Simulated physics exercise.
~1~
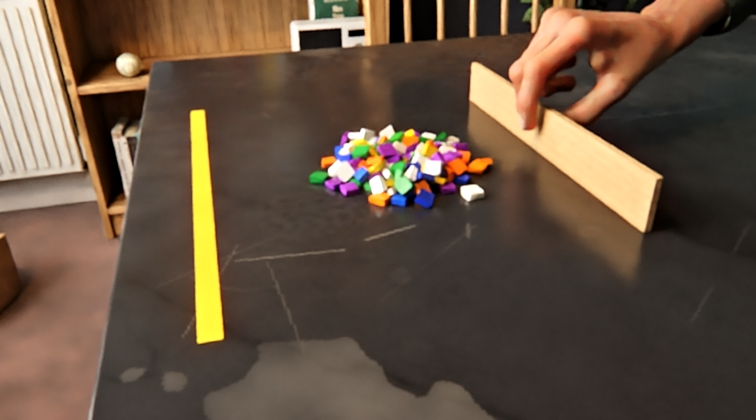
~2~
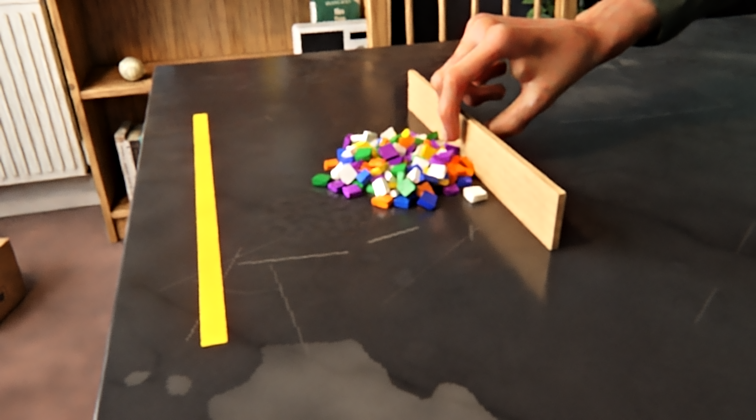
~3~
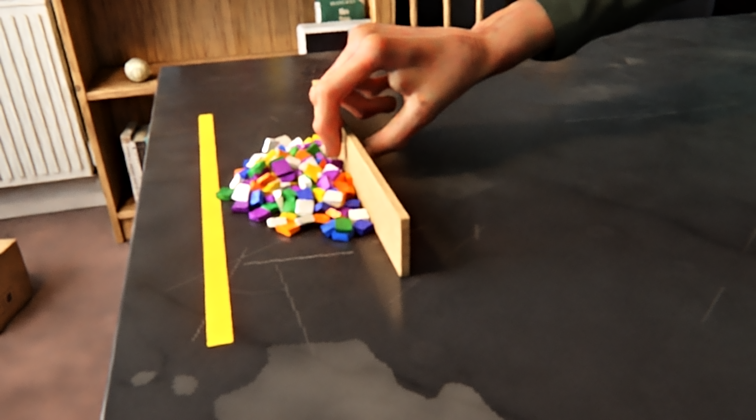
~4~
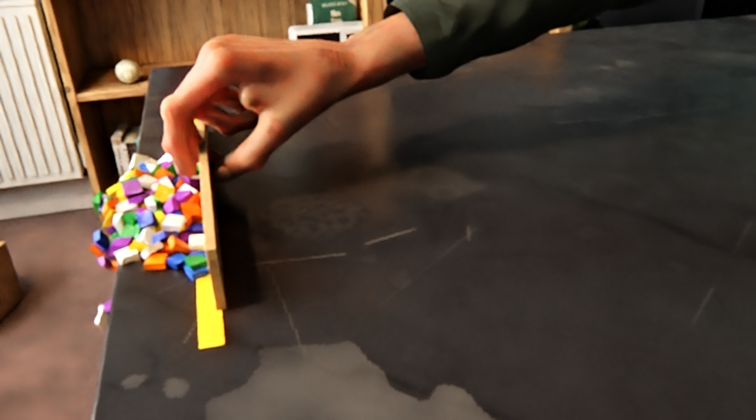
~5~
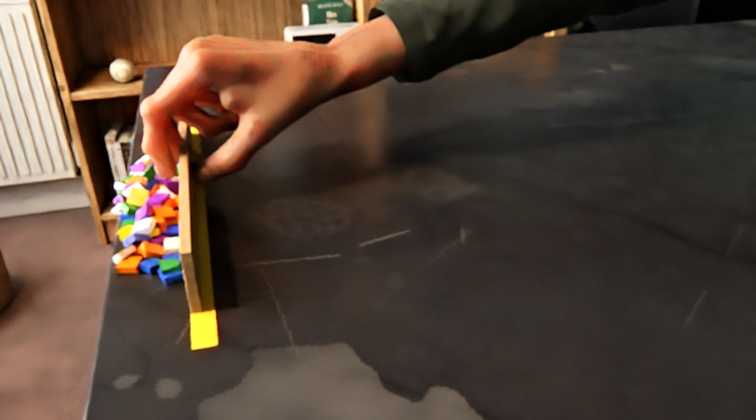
A hand holding a thin, pale wooden strip upright moves leftward across a dark tabletop, seen from slightly above by a gently swaying camera. Ahead of it sits a heap of small, brightly coloured pieces, with a line of yellow tape beyond them near the table's left edge and wooden shelves behind. The strip closes the gap, meets the heap and pushes it left toward the tape. The pieces slide across the yellow line, and some spill over the edge. The strip stops at the tape, still held, with nearly half the heap over the edge.
